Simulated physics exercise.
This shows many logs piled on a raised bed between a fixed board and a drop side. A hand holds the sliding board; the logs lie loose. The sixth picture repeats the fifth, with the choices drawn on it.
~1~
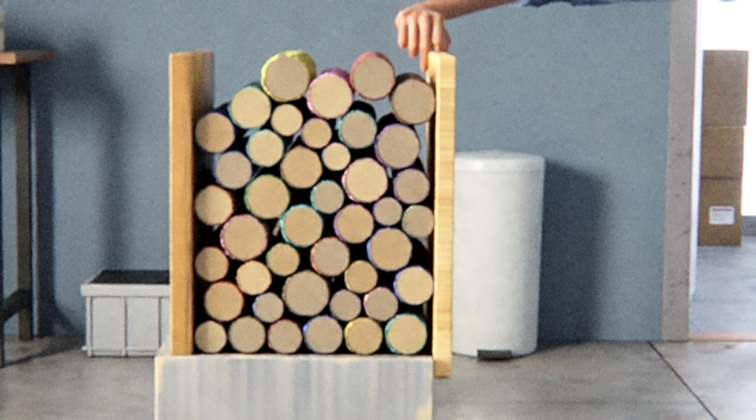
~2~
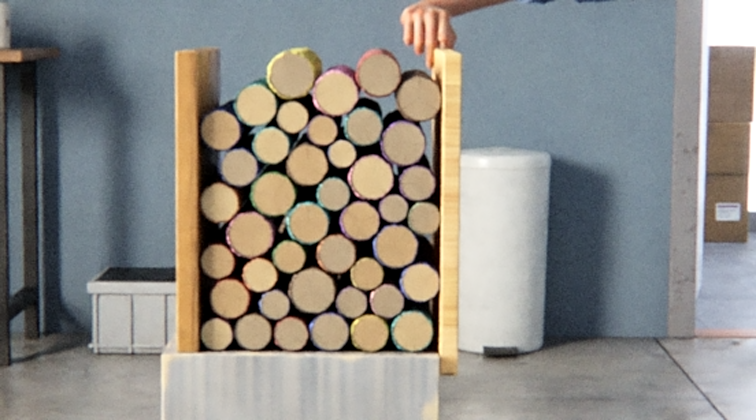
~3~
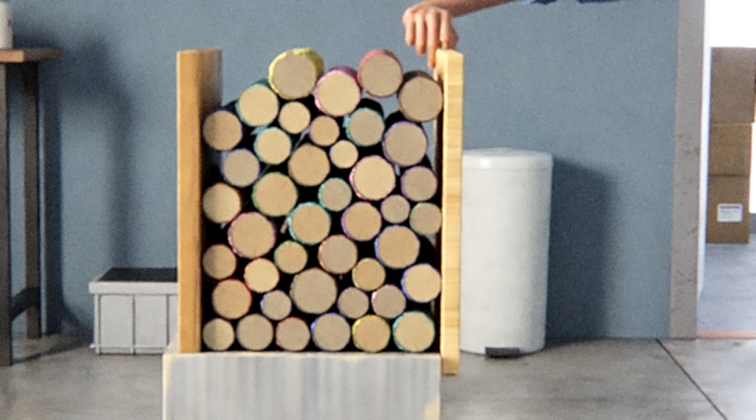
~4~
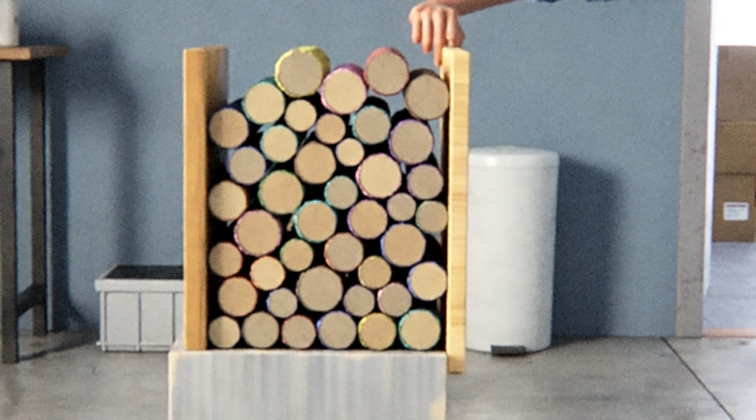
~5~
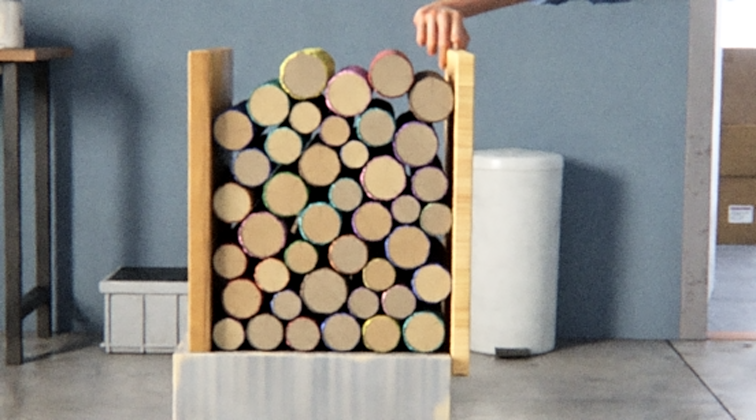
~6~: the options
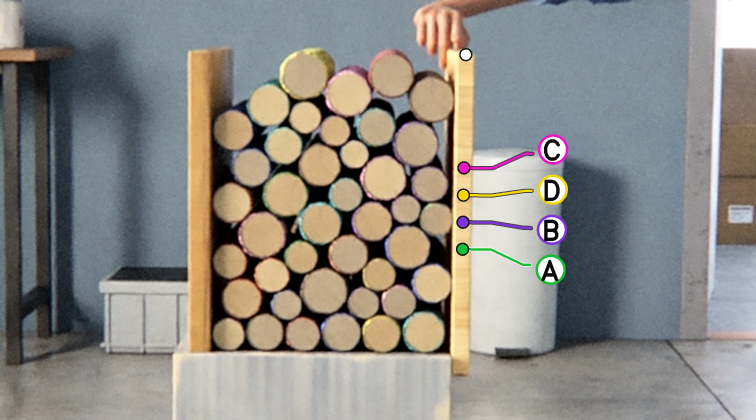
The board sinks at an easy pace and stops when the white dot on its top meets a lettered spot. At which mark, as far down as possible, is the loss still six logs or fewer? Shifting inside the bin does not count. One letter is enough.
The last mark within the limit is B.
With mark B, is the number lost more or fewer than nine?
Fewer than nine.
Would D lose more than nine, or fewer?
At D, fewer than nine.
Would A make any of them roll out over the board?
Yes.
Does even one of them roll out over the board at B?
Yes, at B.
On the marked copy, A at (463, 249); B at (463, 222); C at (464, 168); D at (464, 195); the white dot at (466, 54).
With B. Early on, top of the board (455, 128).
Further on, top of the board (454, 210).
At the end, top of the board (453, 221), three out over the board.
As for the rest, A more than six out over the board; C one out over the board; D one out over the board.
